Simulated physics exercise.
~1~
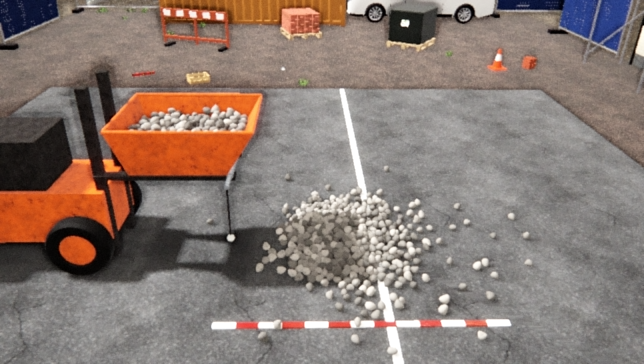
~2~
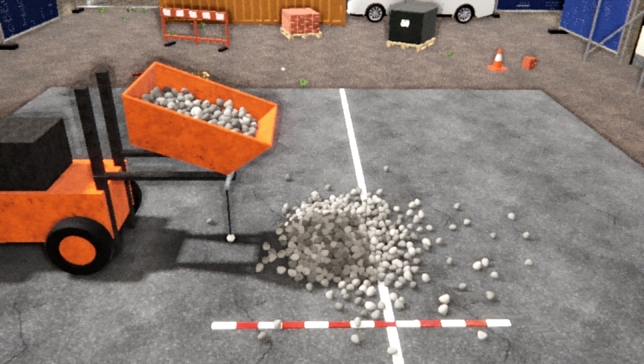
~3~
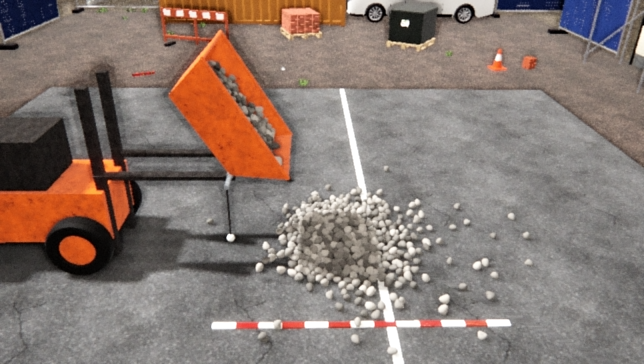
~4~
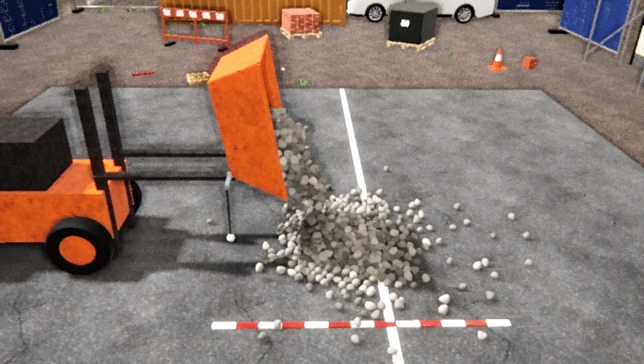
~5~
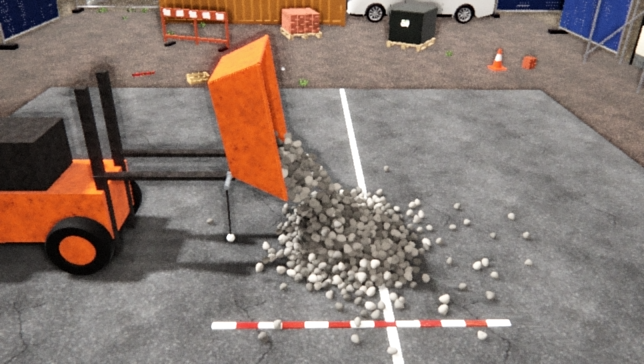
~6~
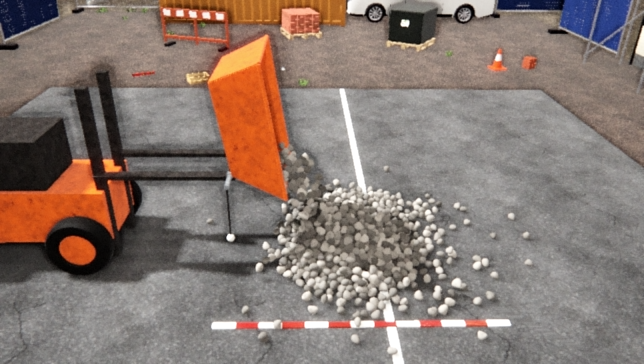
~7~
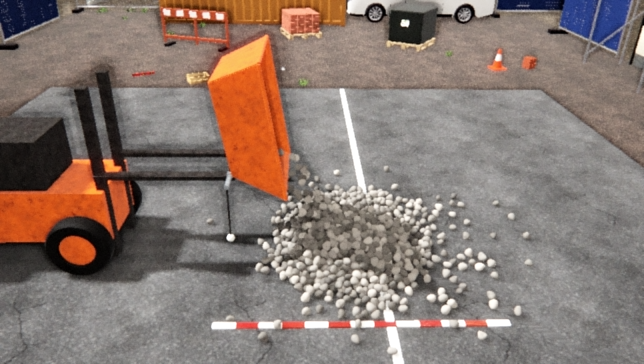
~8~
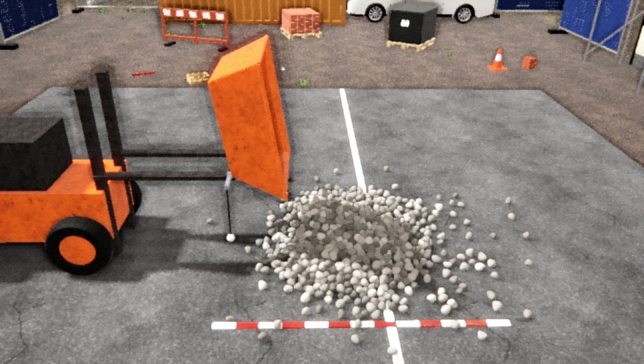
An orange skip full of grey stones, held by a forklift at the left, hangs over a grey paved yard seen from above. A pile of pale stones already lies near the middle, mostly left of a white painted line, with a red and white staff in front and a white car, pallets and a traffic cone behind. The skip tips steeply to the right, and its stones slide out onto the heap. They spread over it, some rolling across the line, until the skip stays tilted and empty beside a broader pile, still mostly left of the line.
